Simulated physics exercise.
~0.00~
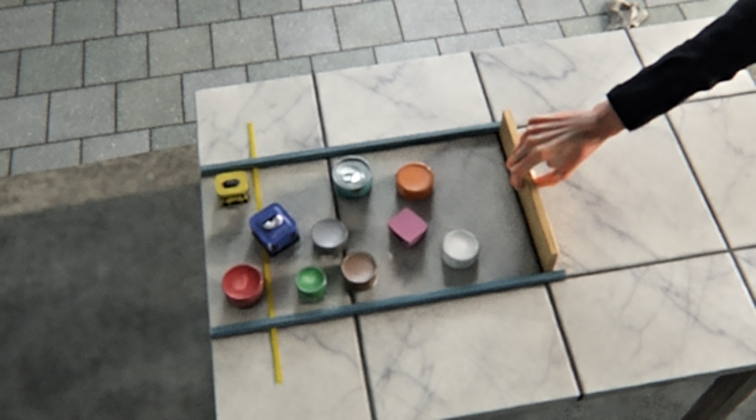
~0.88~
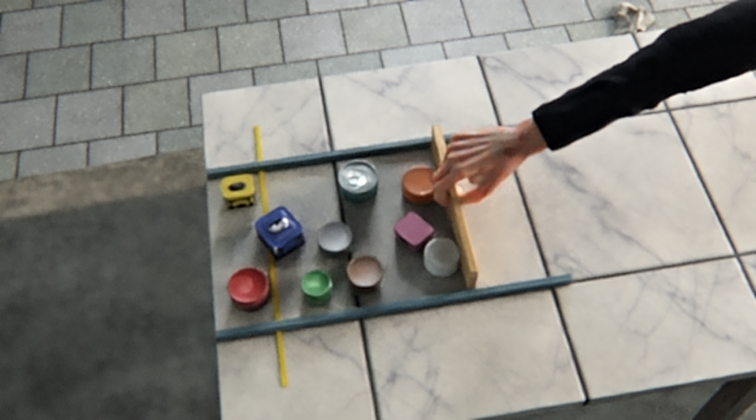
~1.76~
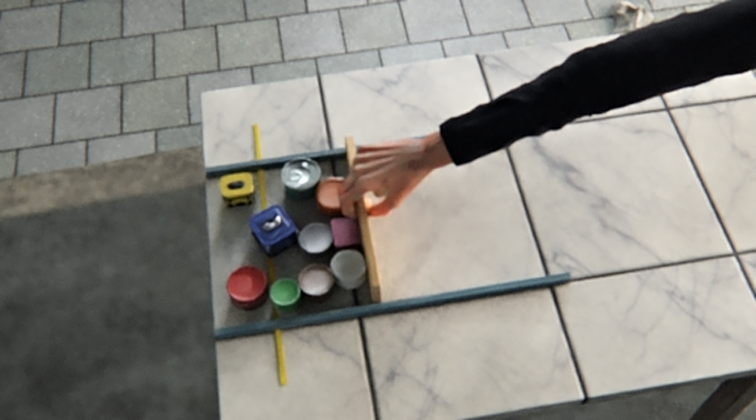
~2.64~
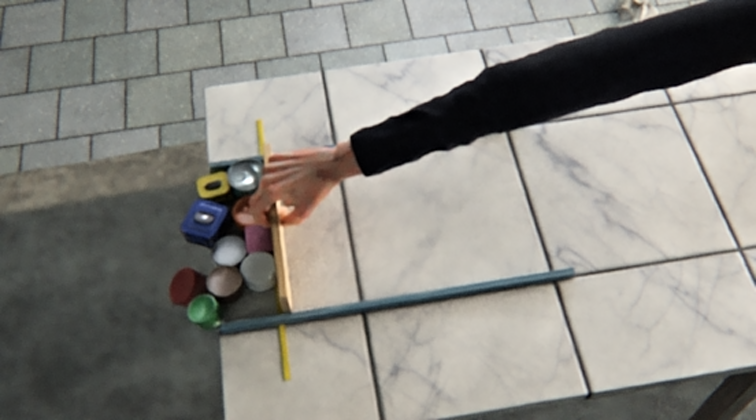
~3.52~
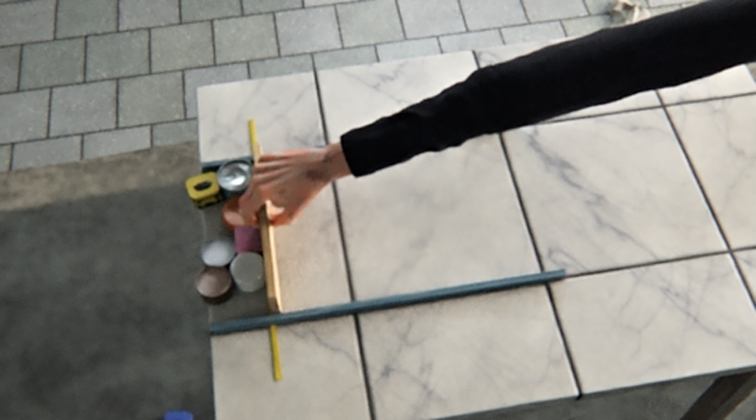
A hand slides a board left, sweeping small items together until some fall off the edge.
